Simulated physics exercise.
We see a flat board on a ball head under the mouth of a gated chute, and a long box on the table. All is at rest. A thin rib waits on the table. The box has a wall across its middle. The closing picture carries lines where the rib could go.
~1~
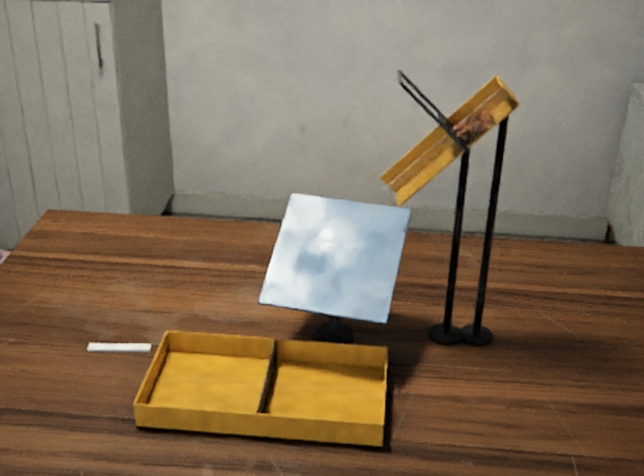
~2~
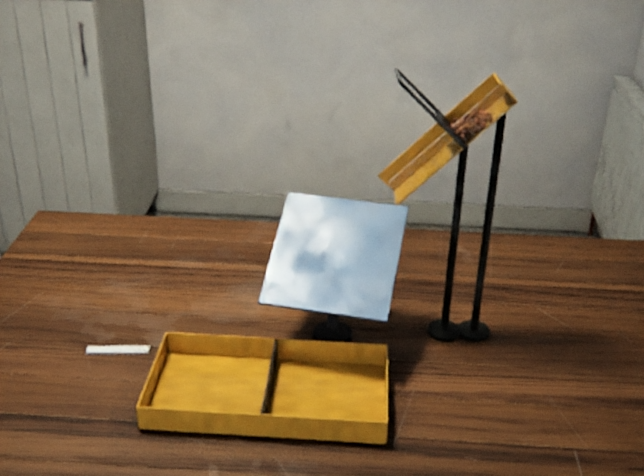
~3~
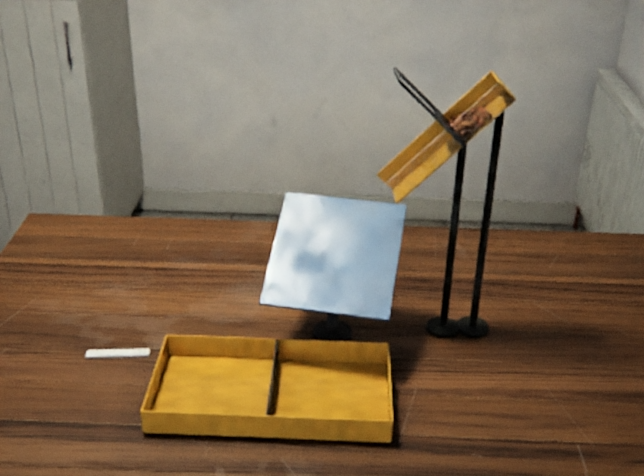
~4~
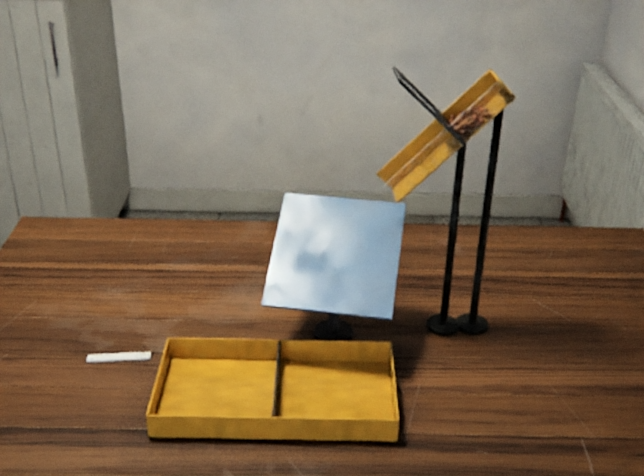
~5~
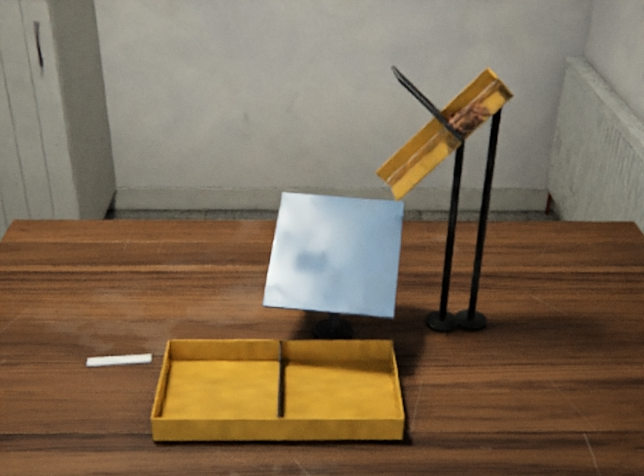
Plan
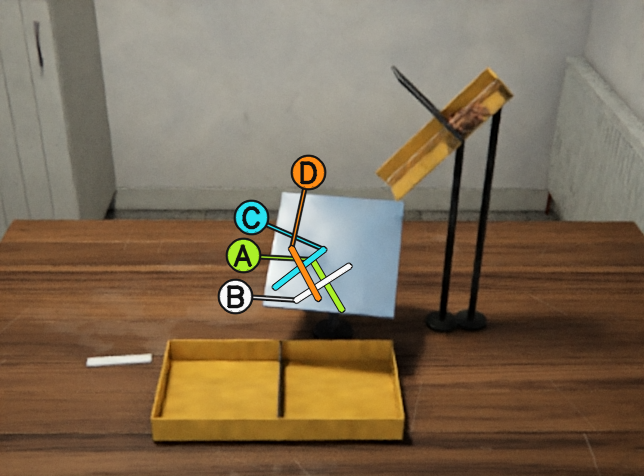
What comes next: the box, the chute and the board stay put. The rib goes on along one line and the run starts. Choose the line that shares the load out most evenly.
C works best here.
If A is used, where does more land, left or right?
Right.
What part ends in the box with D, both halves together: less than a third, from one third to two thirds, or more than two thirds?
More than two thirds.
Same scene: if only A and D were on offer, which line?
It is A.
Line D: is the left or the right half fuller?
The right half.
On the marked copy, line A from (312, 259) to (341, 309); line B from (348, 266) to (296, 300); line C from (323, 249) to (275, 287); line D from (291, 248) to (318, 298).
With A, of what is caught, a small share in the left half, the bulk in the right.
With B, of what is caught, the bulk in the left half, a small share in the right.
With C, of what is caught, close to half in the left half, close to half in the right.
With D, of what is caught, only a few in the left half, all but a few in the right.
